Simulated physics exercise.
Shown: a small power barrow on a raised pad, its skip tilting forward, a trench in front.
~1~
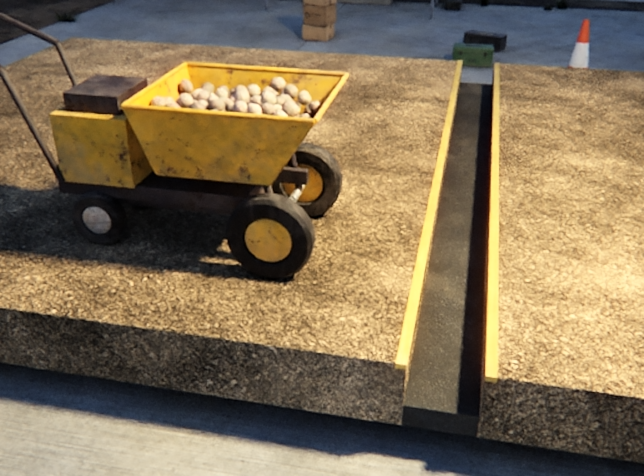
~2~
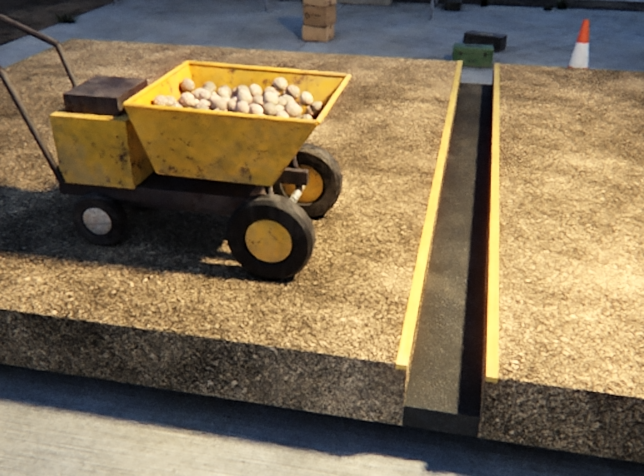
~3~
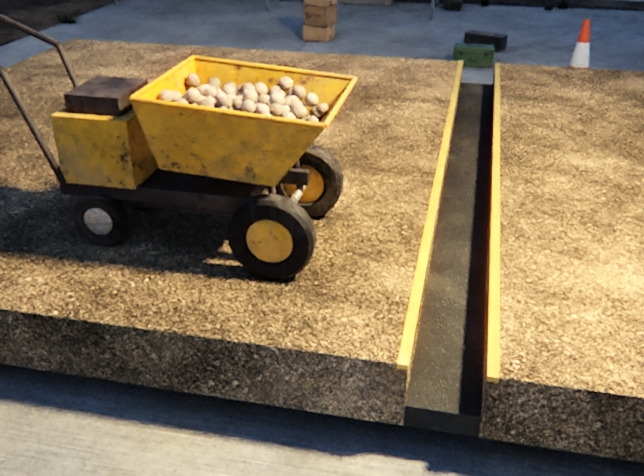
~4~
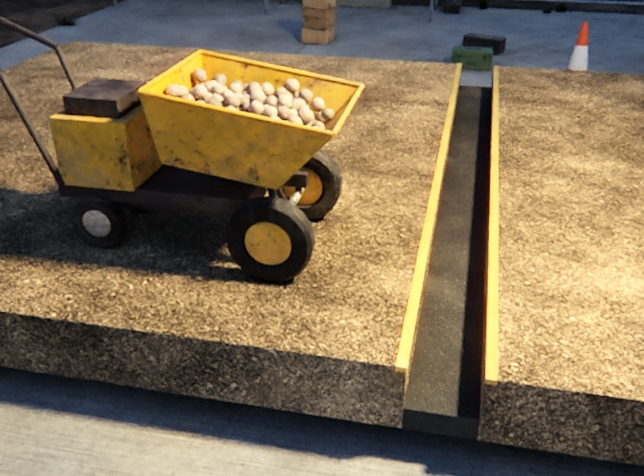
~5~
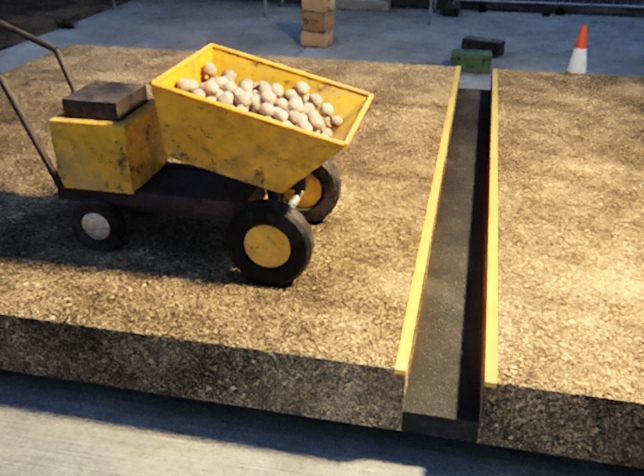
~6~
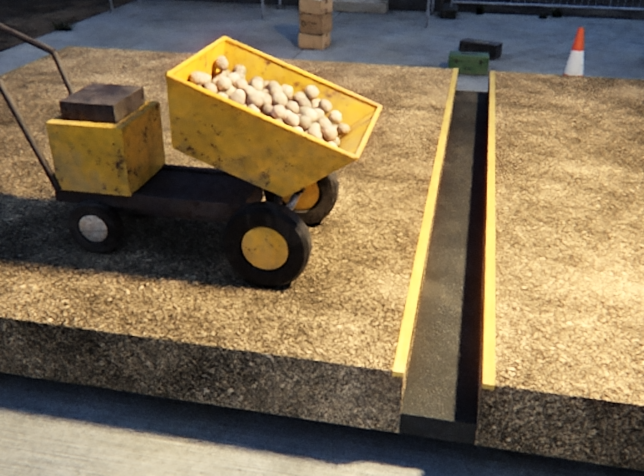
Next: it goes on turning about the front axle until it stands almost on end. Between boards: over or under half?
Above half.
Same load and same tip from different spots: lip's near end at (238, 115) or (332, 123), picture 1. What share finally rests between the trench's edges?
First spot: About 30 percent; second spot: About 90 percent.
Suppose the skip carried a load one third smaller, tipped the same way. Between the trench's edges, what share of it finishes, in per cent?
Roughly 100 percent.
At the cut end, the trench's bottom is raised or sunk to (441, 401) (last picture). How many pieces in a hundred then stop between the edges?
Something like 70 %.
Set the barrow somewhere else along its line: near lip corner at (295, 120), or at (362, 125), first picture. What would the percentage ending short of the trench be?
In order: About 20 % and 0 %.
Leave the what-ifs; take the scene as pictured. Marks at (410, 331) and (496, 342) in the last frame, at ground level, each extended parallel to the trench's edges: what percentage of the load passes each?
I'd put it near 90 in a hundred, then near 0 in a hundred.
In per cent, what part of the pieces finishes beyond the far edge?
I'd say around 0 per cent of the load.
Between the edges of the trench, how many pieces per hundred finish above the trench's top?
Estimate: Near 20 in a hundred.
Soon after the last picture, skip tipped steeply; all in the skip.
A little later, skip tipped steeply; most in the skip; a stray few short of the trench; a small part in or heaped over the trench; a stray few falling.
Later still, skip tipped right over; about a quarter in the skip; a stray few short of the trench; most in or heaped over the trench; a stray few beyond it.
By the end, skip tipped right over; a stray few in the skip; a small part short of the trench; most in or heaped over the trench; a stray few beyond it.
